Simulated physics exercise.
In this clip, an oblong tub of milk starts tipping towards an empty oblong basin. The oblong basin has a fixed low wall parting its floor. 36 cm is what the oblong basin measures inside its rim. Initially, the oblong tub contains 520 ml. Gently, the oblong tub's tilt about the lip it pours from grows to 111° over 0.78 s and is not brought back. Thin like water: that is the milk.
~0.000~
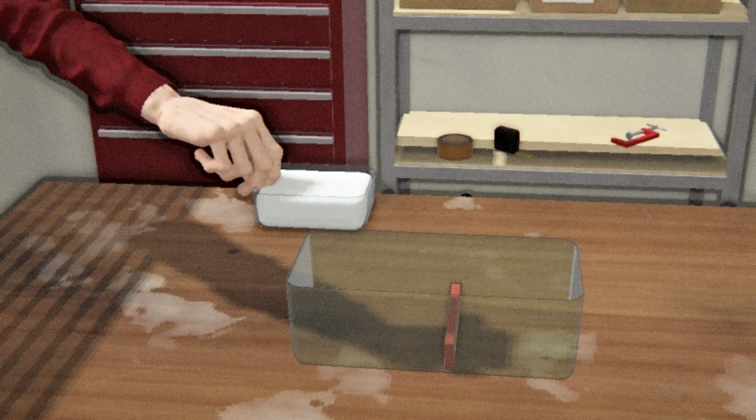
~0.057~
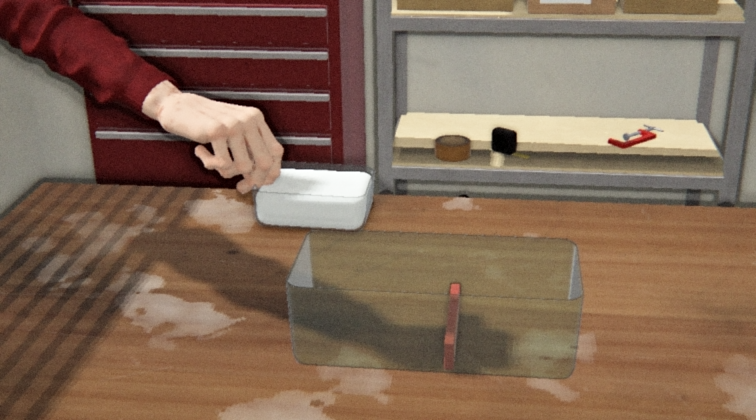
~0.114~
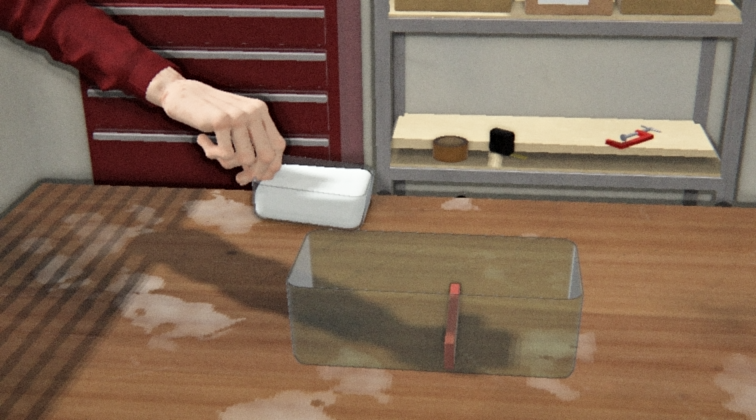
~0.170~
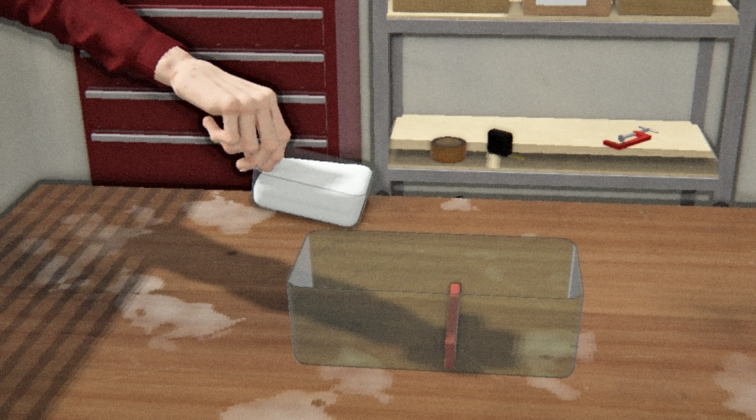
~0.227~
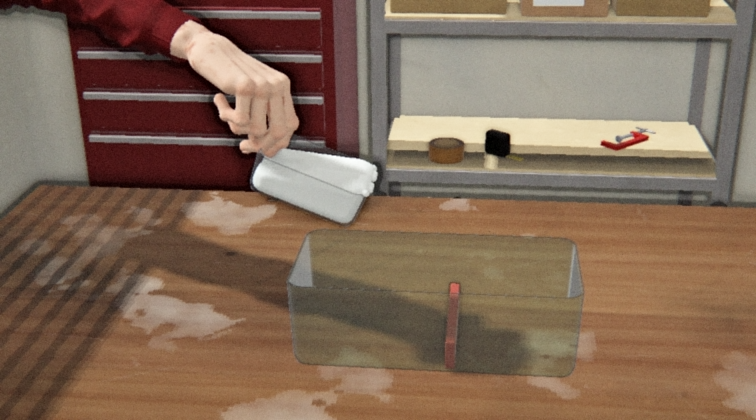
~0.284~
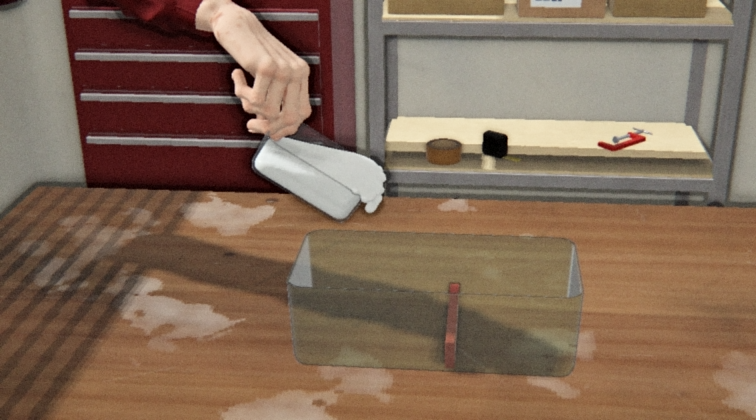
On a stained wooden workbench, a hand in a dark red sleeve gradually tilted a small white tub to the right, and milk began slipping over its lip, near a clear, divided oblong basin.
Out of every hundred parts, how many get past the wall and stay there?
About 64 out of 100.
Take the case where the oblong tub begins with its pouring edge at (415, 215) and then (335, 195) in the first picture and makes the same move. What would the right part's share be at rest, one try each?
Try 1: Approx. 80 %; try 2: Approx. 5 %.
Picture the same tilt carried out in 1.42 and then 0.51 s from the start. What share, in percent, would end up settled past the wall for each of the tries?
Near 35 in a hundred on the first go and near 55 in a hundred on the second.
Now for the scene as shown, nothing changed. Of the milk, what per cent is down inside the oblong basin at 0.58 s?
I'd estimate some 42 percent of the liquid.
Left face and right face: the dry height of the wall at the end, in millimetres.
Left roughly 34 mm; right roughly 26 mm.
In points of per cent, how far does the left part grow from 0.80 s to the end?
Around 5 in a hundred.
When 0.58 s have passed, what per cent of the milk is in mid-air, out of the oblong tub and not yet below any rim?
Near 50 per cent at that moment.
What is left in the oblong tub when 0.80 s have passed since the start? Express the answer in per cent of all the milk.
Around 0 in a hundred.
By 0.58 s the tilt is 94° and 7 per cent is still to pour, 23 is left of the wall and 20 right of it.
By 0.80 s the tilt is 111° and 0 per cent is still to pour, 29 is left of the wall and 66 right of it.
By 1.03 s the tilt is 111° and 0 per cent is still to pour, 34 is left of the wall and 64 right of it.
By 1.28 s the tilt is 111° and 0 per cent is still to pour, 34 is left of the wall and 64 right of it.
At rest 34 per cent lies left of the wall, 64 right of it and 2 outside.
